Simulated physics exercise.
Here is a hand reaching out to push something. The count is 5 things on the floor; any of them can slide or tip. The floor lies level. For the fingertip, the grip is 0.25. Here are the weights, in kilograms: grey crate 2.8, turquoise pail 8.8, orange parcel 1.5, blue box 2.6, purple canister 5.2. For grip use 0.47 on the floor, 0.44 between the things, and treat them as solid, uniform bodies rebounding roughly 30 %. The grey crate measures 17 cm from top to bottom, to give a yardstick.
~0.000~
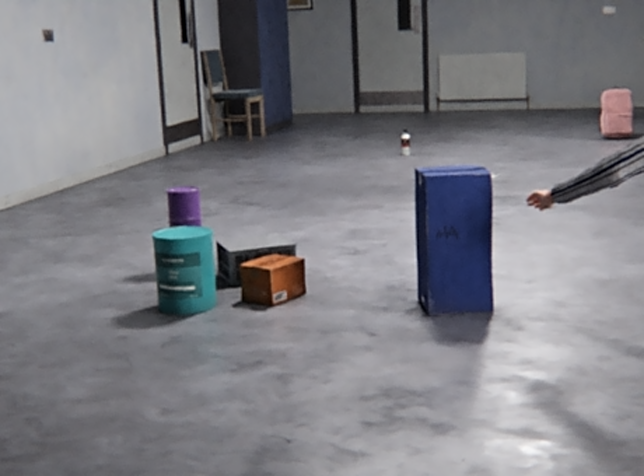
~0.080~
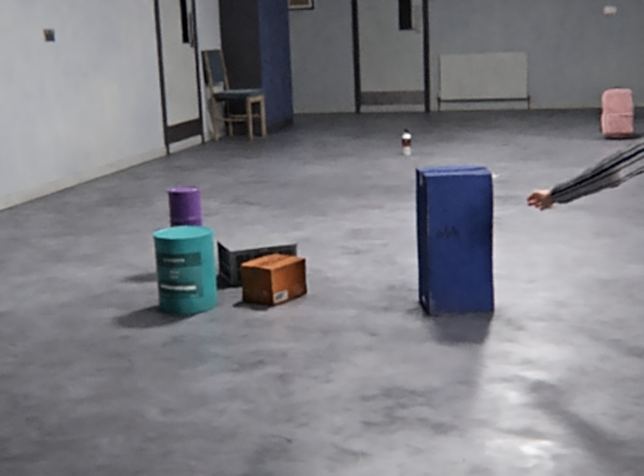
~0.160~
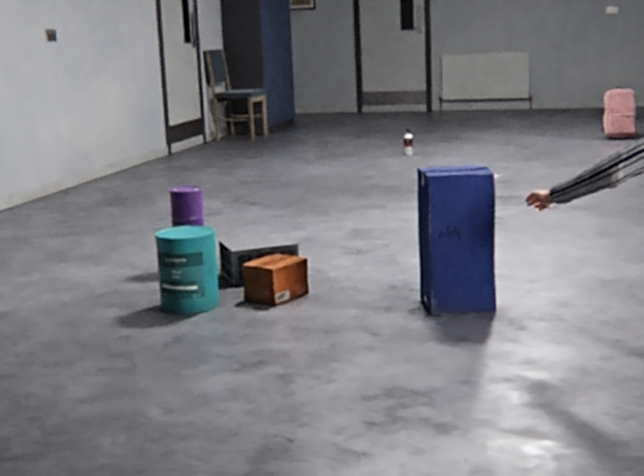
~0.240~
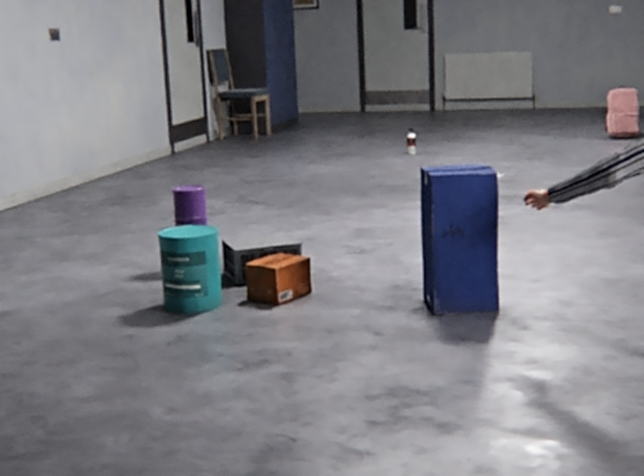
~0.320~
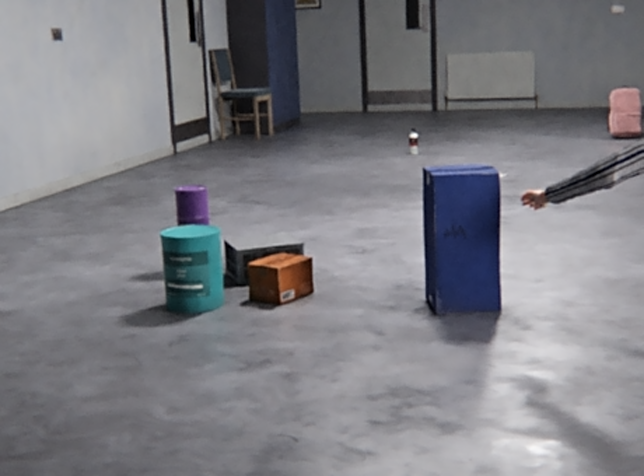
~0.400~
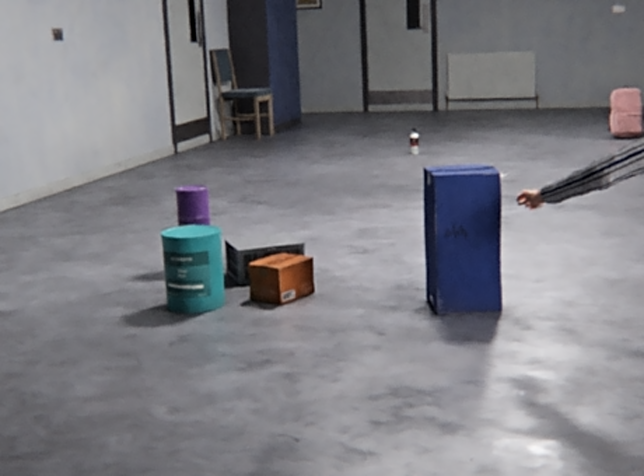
At the start, a striped-sleeved arm reaches in from the right toward a tall blue box, with a turquoise pail, purple canister, orange parcel and dark crate grouped to the left. The hand then edges slightly left toward the box, while the view shifts a little and the objects stay put.
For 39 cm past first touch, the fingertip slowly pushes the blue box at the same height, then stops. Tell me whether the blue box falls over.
Over.
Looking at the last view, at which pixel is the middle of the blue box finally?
It ends up at about (349, 281).
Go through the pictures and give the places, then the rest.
In the first frame, hand has come 0 cm; blue box (453, 239); grey crate (256, 259).
In the second frame, hand has come 0 cm; blue box (454, 239); orange parcel (274, 279).
In the third frame, hand has come 1 cm; blue box (456, 239); grey crate (259, 259).
In the fourth frame, hand has come 3 cm; blue box (459, 238); orange parcel (279, 278).
In the fifth frame, hand has come 5 cm; blue box (461, 238); grey crate (264, 258).
In the sixth frame, hand has come 7 cm; blue box (462, 238); orange parcel (282, 278).
Around 1.20 s, hand has come 26 cm; blue box at 15° to upright near (443, 233).
Around 1.90 s, hand has come 43 cm; blue box at 46° to upright near (402, 239).
Around 2.10 s, hand has come 48 cm; blue box on its side near (368, 267).
Finally (2.8 s), on their side or leaning hard on the floor, blue box; the other 4 still in place (within 14 cm). Final places as that camera would see them, blue box near (349, 281).
